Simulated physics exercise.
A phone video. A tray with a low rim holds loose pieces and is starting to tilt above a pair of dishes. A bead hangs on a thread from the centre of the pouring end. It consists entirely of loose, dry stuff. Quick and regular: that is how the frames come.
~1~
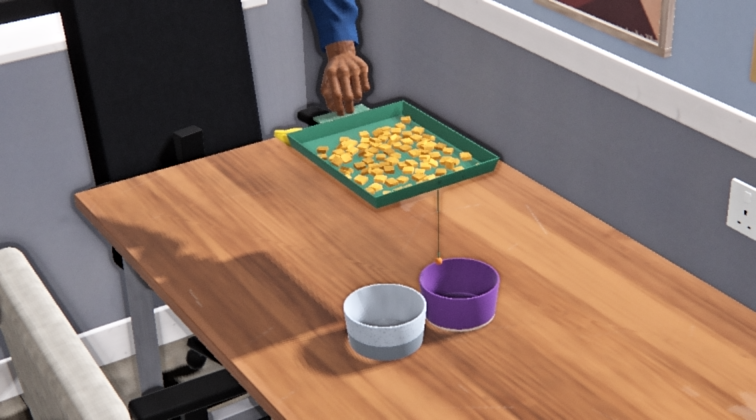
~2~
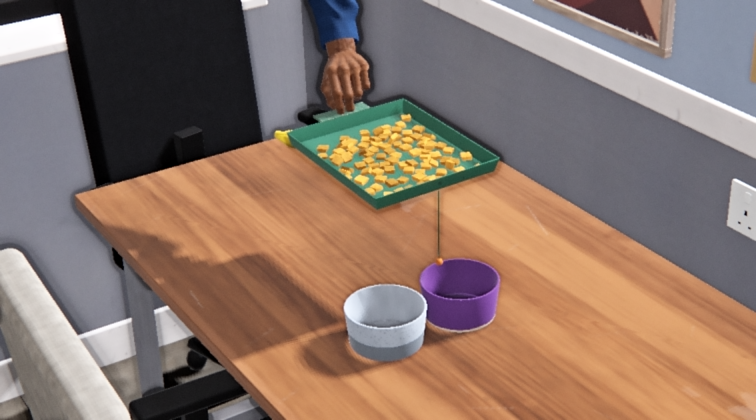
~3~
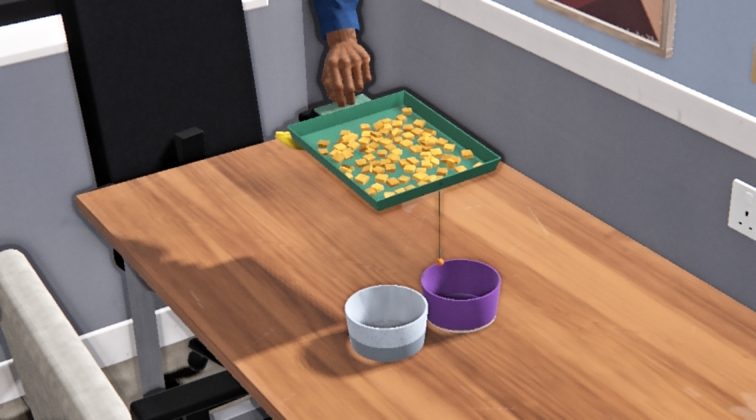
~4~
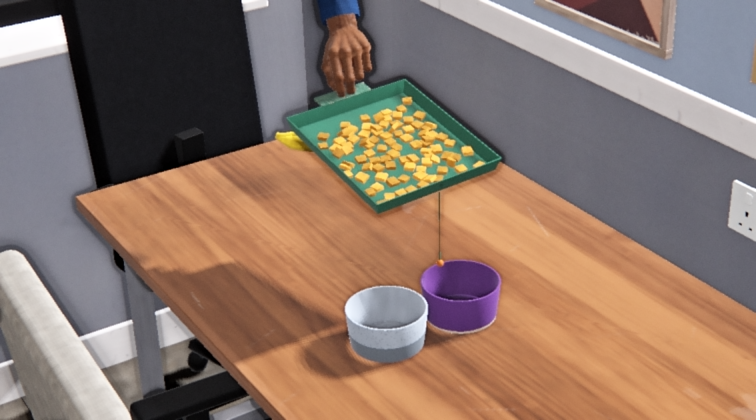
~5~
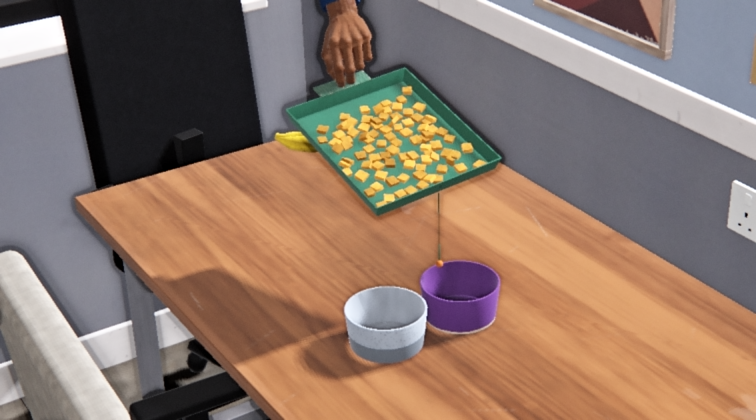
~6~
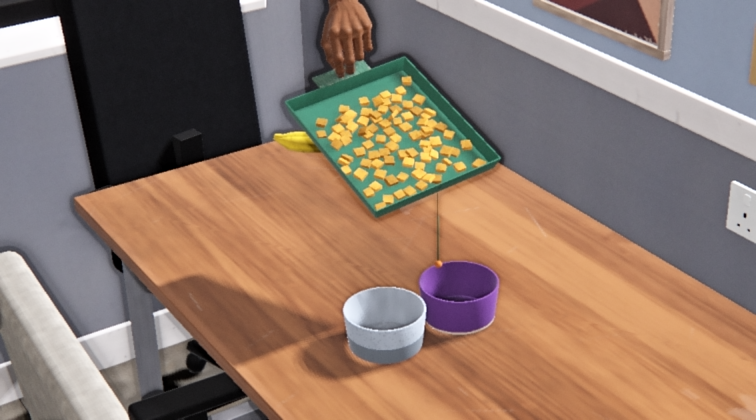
To begin with, a hand holds a green tray of small orange-yellow crackers level above a wooden table, with a grey dish at left, a purple dish at right and a bead hanging on a thread. The hand then raises the tray's far end, gradually tilting it, with the left front corner lowest.
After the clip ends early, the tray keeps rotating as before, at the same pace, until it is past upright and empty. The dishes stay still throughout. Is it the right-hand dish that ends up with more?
No.
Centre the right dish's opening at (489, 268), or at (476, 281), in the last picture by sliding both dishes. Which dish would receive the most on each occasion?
The leftmost dish, then the leftmost dish.
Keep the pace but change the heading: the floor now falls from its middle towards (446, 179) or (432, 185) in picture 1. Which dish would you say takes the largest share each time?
Well, the dish on the right side comes out on top first, and then the dish on the right side does.
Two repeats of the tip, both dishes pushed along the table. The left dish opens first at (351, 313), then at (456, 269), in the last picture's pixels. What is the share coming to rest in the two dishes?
Around 70 per cent for the first position, around 0 per cent for the second.
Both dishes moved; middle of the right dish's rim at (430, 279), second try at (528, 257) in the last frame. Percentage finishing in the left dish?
Trial 1 about 30 %, trial 2 about 30 %.
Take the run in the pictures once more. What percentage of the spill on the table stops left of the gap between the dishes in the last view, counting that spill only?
40 in a hundred, roughly.
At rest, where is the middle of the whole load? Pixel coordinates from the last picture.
I'd mark it at roughly (403, 337).
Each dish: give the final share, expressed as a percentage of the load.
Final split: Left dish some 60 per cent, right dish some 20 per cent.
Shortly afterwards, tray tipped steeply; all but a few on the tray; only a few in the air.
Next, tray tipped past a quarter turn; the bulk on the tray; a little in the left dish; only a few in the right dish; a little outside both.
Some moments later, tray tipped past a quarter turn; near two thirds in the left dish; near a quarter in the right dish; near a quarter outside both.
In the end, tray tipped past a quarter turn; near two thirds in the left dish; near a quarter in the right dish; near a quarter outside both.
